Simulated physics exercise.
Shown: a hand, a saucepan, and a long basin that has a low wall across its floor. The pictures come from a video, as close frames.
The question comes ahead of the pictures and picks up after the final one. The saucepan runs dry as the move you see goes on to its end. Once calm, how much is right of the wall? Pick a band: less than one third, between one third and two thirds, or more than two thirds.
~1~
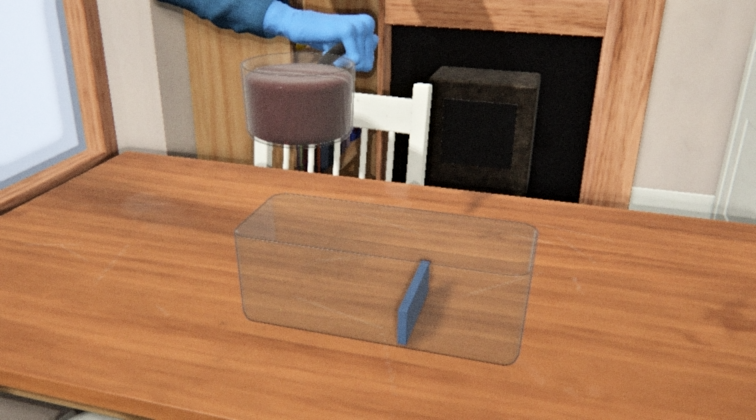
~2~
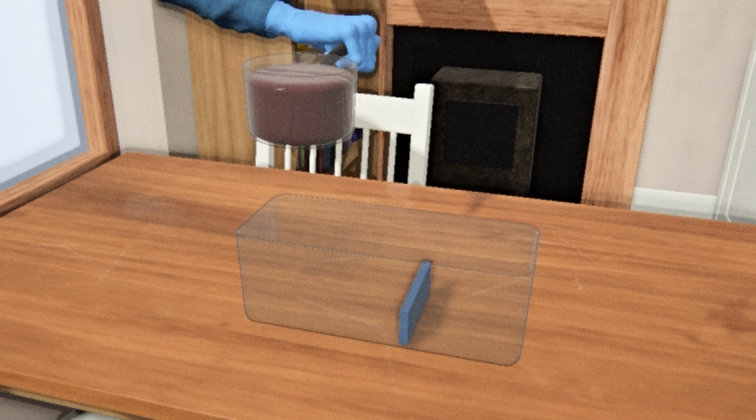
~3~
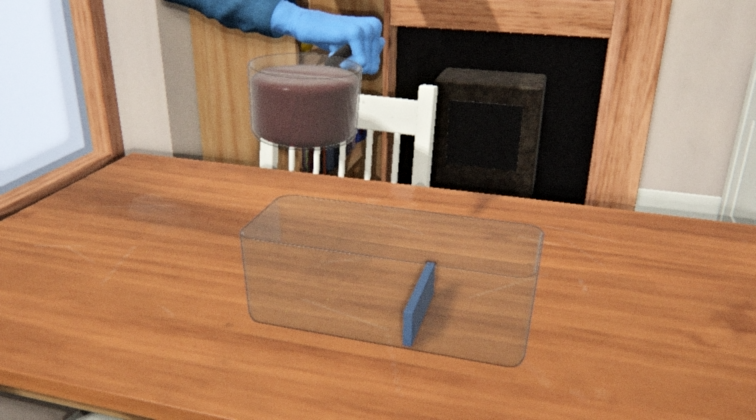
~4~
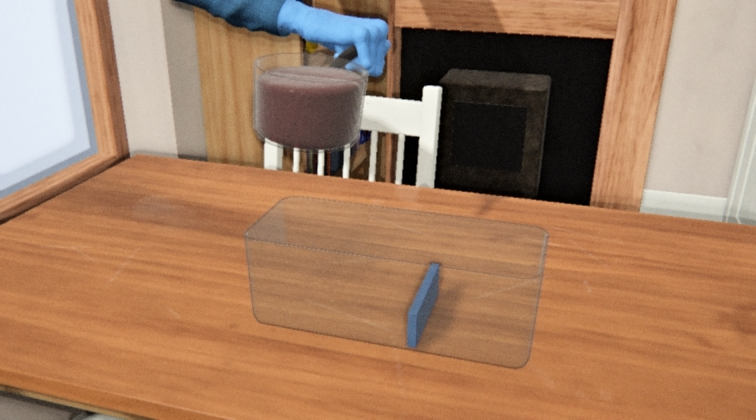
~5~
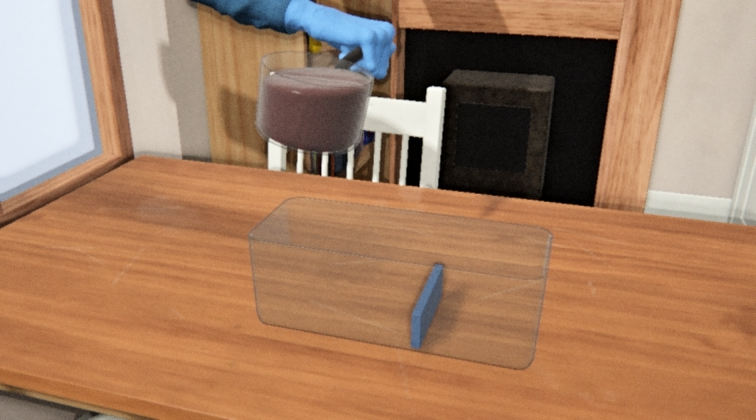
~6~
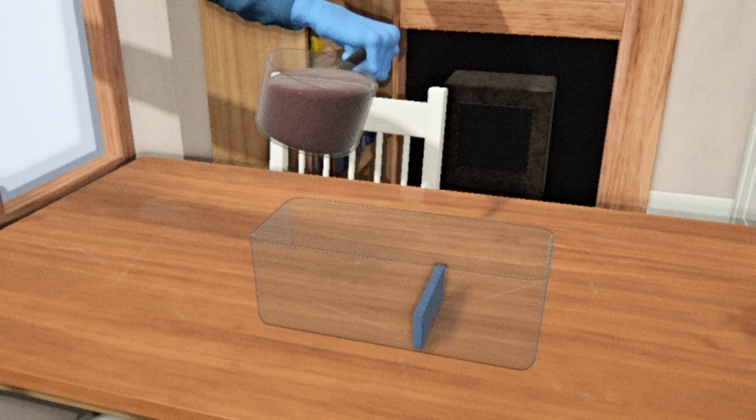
It is between one third and two thirds.
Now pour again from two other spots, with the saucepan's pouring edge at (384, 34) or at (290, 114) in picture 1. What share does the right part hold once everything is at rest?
Around 90 percent first, around 5 percent second.
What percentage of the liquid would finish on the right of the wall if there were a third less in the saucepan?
Some 15 parts in a hundred.
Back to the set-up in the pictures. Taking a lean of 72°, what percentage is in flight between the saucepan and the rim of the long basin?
I'd say some 30 per cent.
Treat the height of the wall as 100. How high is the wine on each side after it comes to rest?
I'd put the left at about 30 and the right at about 50.
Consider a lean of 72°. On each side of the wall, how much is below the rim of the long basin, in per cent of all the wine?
Near 5 in a hundred left, near 5 in a hundred right.
A moment on, the saucepan is tipped part way and 57 per cent is still to pour, 5 is left of the wall and 7 right of it.
Next, the saucepan is tipped right over and 12 per cent is still to pour, 29 is left of the wall and 46 right of it.
Then the saucepan is tipped right over and 1 per cent is still to pour, 49 is left of the wall and 47 right of it.
Later the saucepan is tipped right over and 0 per cent is still to pour, 52 is left of the wall and 47 right of it.
In the end 52 per cent lies left of the wall, 47 right of it and 1 outside.
